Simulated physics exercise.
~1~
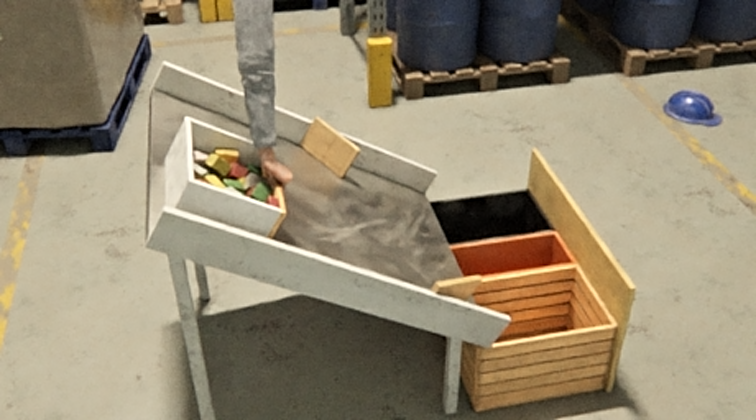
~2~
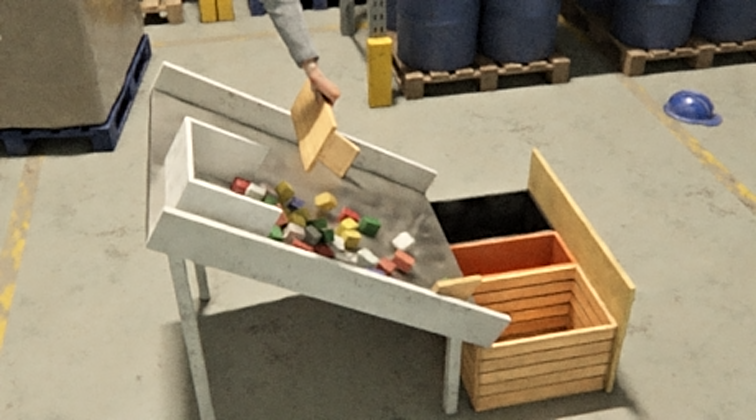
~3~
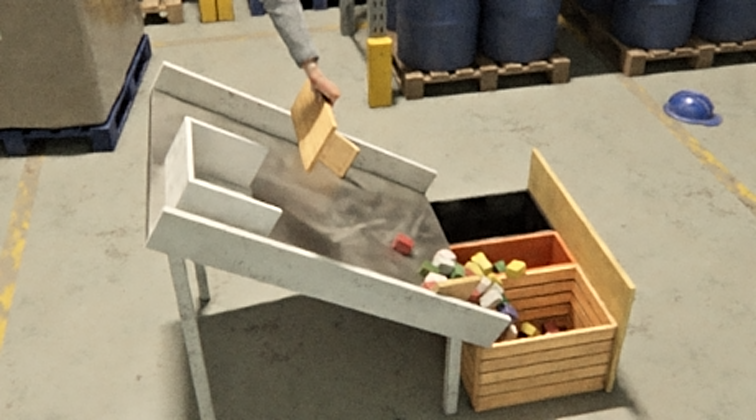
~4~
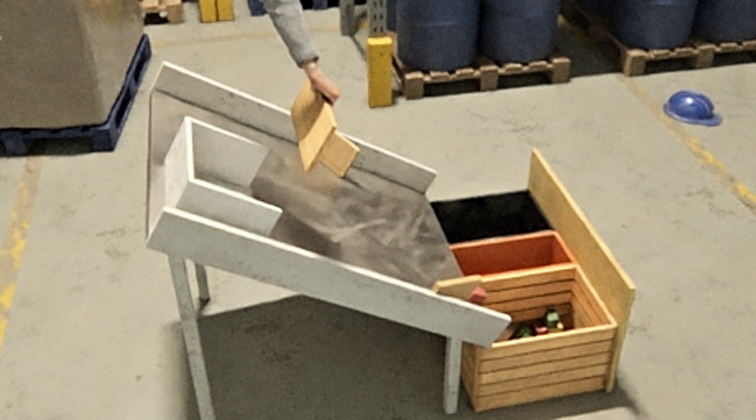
On a concrete warehouse floor, seen from above at an angle, a sloping table with pale side rails stands beside a black tub, an orange bin and a slatted wooden bin. Colourful toy bricks fill a white pen at the upper left, while blue barrels stand behind. A hand reaches in and lifts a wooden gate up to the right, then holds it above the slope. The bricks spill out and tumble down to the right, dropping into the orange and wooden bins. Finally, the pen is empty, bricks lie in the wooden bin, and a red one remains at the slope's lower end.
